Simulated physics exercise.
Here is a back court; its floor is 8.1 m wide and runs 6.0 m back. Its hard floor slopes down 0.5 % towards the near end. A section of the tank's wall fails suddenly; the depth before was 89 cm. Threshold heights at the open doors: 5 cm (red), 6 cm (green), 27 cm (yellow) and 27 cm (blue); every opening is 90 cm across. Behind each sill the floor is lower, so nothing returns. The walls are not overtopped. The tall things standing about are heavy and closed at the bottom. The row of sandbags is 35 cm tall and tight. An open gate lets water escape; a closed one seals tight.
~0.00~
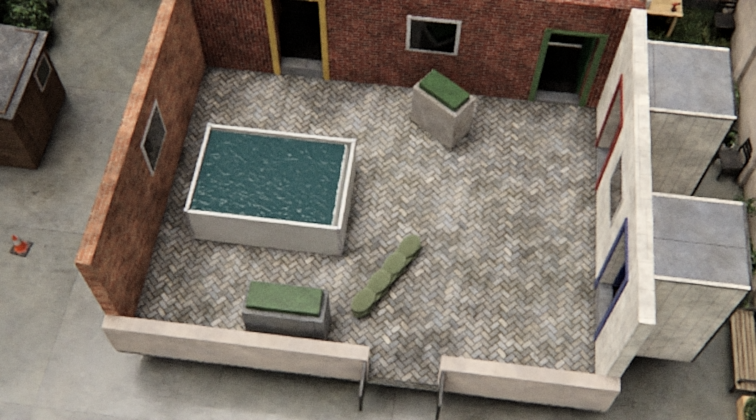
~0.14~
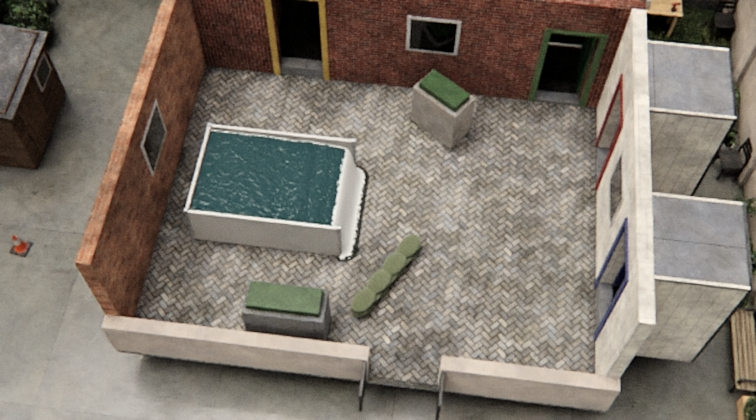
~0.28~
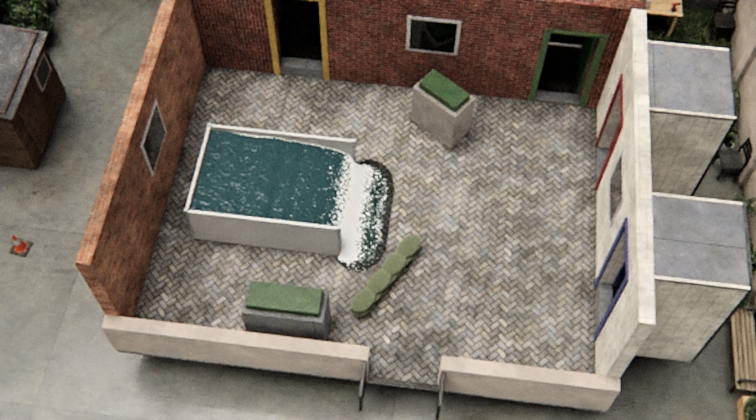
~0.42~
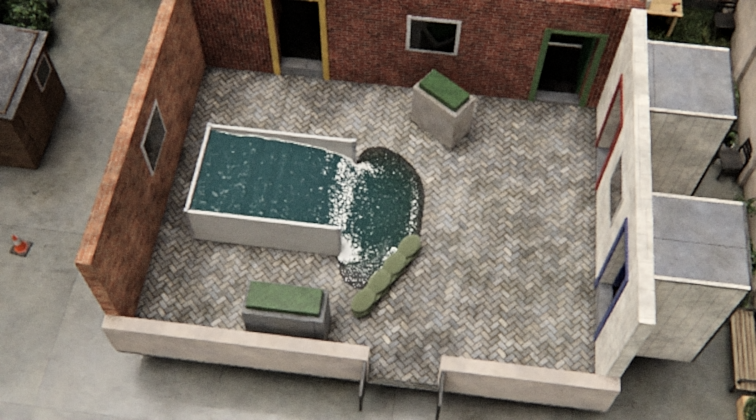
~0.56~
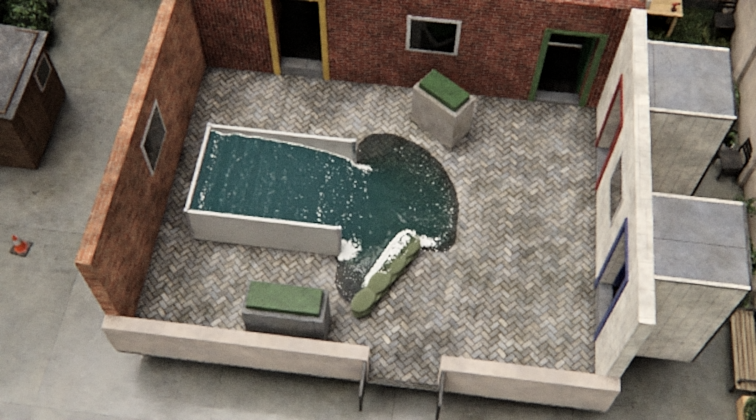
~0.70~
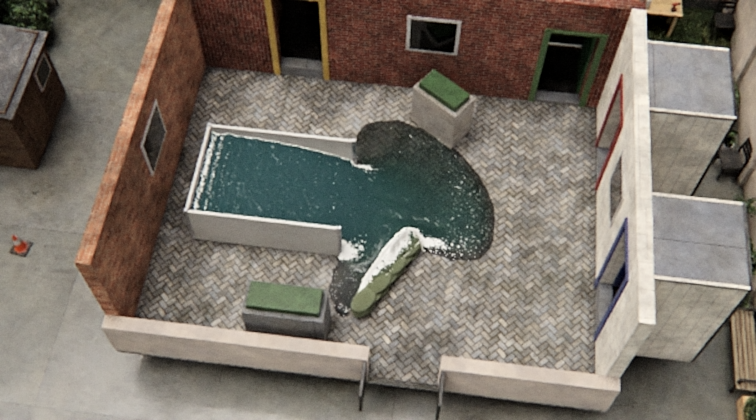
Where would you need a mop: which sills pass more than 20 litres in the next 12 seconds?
The water let in: At the red door it passes the limit; at the green door it passes the limit; at the yellow door it stays under the limit; at the blue door it does not reach the limit.
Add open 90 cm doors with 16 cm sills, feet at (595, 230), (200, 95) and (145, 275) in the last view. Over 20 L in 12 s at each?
In that order: Past it, below, not over.
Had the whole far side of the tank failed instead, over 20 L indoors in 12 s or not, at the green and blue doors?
Against that limit: Green not over, blue not over.
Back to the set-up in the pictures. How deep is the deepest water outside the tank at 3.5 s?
About 36 cm.
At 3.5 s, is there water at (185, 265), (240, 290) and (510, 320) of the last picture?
In turn: Wet, under water, wet.
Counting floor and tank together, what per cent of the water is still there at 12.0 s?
Some 70 per cent remains.
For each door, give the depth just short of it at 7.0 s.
Depths in cm: Red 12, green 11, yellow 3, blue 11.
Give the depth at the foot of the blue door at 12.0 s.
About 10.0 cm.
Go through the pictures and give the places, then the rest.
In the first picture, still water, 89 cm deep, in the tank at (272, 177).
In the second picture, water pours out at (346, 203) and has run 1.0 m, to (342, 259); typically 7 cm deep outside, 89 cm at the tank's back.
In the third picture, the front is at (360, 267), 1.2 m from the gap at (346, 203); 1.4 m2 of floor is under water; 89 cm left at the back of the tank.
In the fourth picture, water pours out at (346, 204) and has run 1.6 m, to (371, 283); typically 13 cm deep outside, 89 cm at the tank's back.
In the fifth picture, the front is at (453, 201), 2.0 m from the gap at (346, 205); 4.9 m2 of floor is under water; 84 cm left at the back of the tank.
In the sixth picture, the front is at (489, 238), 2.7 m from the gap at (346, 205); 6.7 m2 of floor is under water; 75 cm left at the back of the tank.
After 1.4 s water covers 40 % of the floor and is deepest (55 cm) near (391, 262); red door 3 cm at the sill, 0 L in, green door not reached, yellow door not reached, blue door not reached.
After 2.2 s water covers 60 % of the floor and is deepest (46 cm) near (391, 262); red door 29 cm at the sill, 82 L in, green door 3 cm at the sill, 0 L in, yellow door not reached, blue door 18 cm at the sill, 0 L in.
After 3.5 s water covers 75 % of the floor and is deepest (36 cm) near (592, 109); red door 26 cm at the sill, 340 L in, green door 27 cm at the sill, 93 L in, yellow door 2 cm at the sill, 0 L in, blue door 17 cm at the sill, 0 L in.
After 7.0 s water covers 95 % of the floor and is deepest (16 cm) near (328, 338); red door 12 cm at the sill, 624 L in, green door 11 cm at the sill, 276 L in, yellow door 3 cm at the sill, 0 L in, blue door 11 cm at the sill, 0 L in.
After 12.0 s water covers 95 % of the floor and is deepest (12 cm) near (578, 388); red door 6 cm at the sill, 683 L in, green door 5 cm at the sill, 302 L in, yellow door 7 cm at the sill, 0 L in, blue door 10 cm at the sill, 0 L in.
